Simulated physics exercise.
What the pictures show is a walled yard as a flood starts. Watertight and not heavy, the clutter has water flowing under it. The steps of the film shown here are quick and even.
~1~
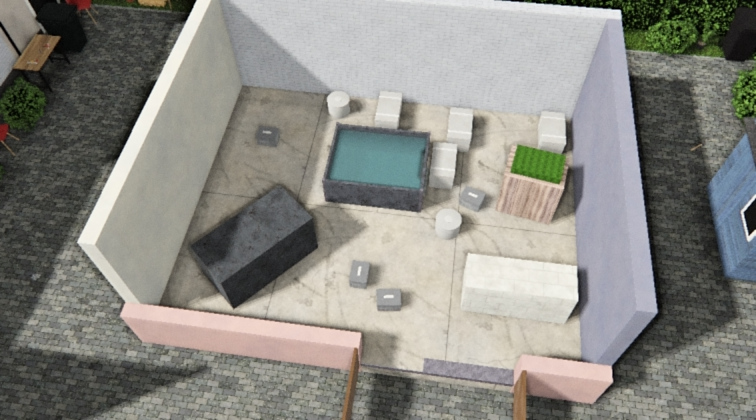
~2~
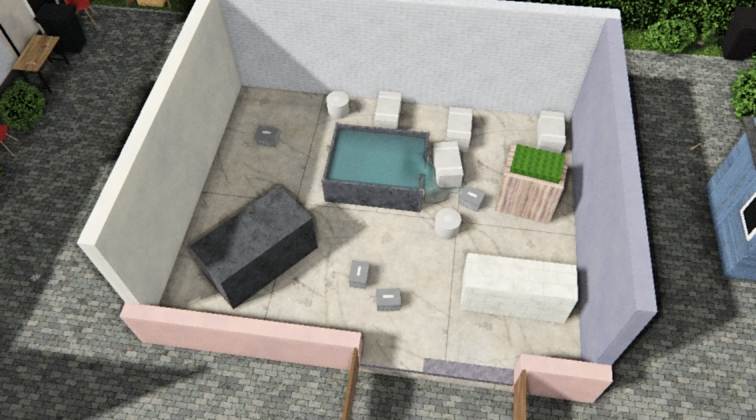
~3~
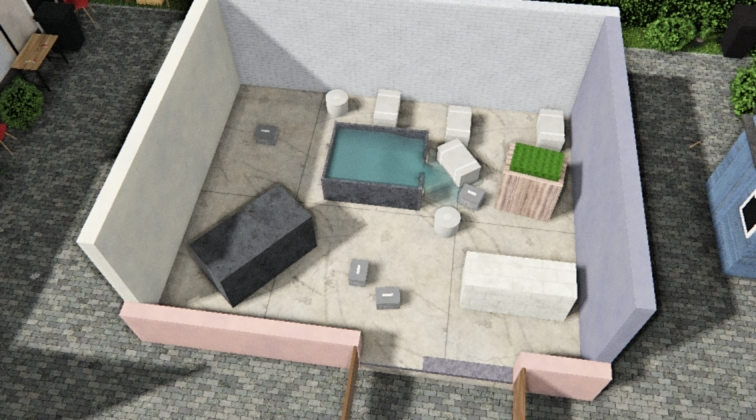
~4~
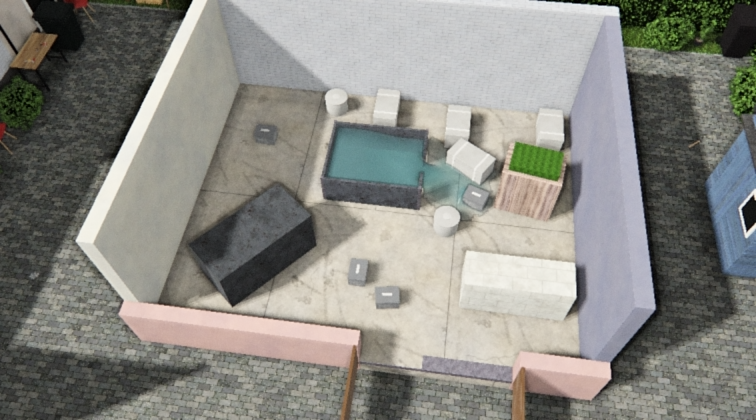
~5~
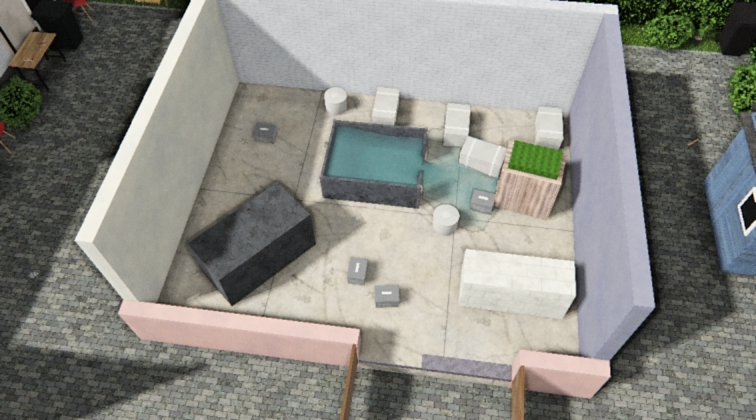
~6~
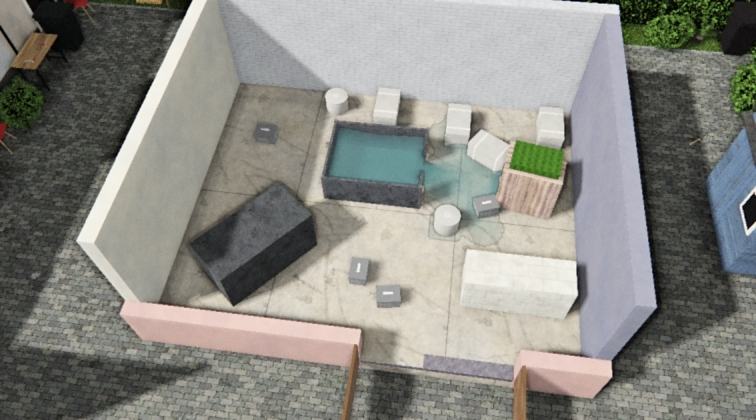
In a walled yard, water spilled out of the right side of a dark pool and pushed a white block to the right, turning it, and then a small grey box slid right too.
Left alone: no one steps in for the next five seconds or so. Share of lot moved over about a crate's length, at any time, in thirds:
Share: Fewer than a third.
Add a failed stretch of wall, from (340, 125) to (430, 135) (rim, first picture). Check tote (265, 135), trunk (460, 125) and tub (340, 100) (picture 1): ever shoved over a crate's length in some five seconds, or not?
Travels that far, travels that far, travels that far.
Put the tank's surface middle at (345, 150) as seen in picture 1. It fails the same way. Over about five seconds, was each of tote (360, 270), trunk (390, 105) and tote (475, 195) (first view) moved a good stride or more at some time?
Results in order: Never that far / never that far / made it that far.
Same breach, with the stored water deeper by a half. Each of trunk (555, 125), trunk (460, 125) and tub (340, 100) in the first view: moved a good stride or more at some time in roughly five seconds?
The first reached the mark, the second reached the mark, the third stopped before it.
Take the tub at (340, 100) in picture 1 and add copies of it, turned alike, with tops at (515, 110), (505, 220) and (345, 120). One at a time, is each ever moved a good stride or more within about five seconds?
Going by the order given: Travels that far, travels that far, stays in place.
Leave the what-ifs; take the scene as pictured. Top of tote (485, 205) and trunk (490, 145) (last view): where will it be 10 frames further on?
Close to (569, 258) and (540, 110).
A moment on, 2 of 10 are well off their spots; 0 afloat.
Next, 2 of 10 are well off their spots; 3 afloat.
Later, 3 of 10 are well off their spots; 3 afloat.
In the end, 3 of 10 are well off their spots, and 3 have been at some point; 3 afloat.
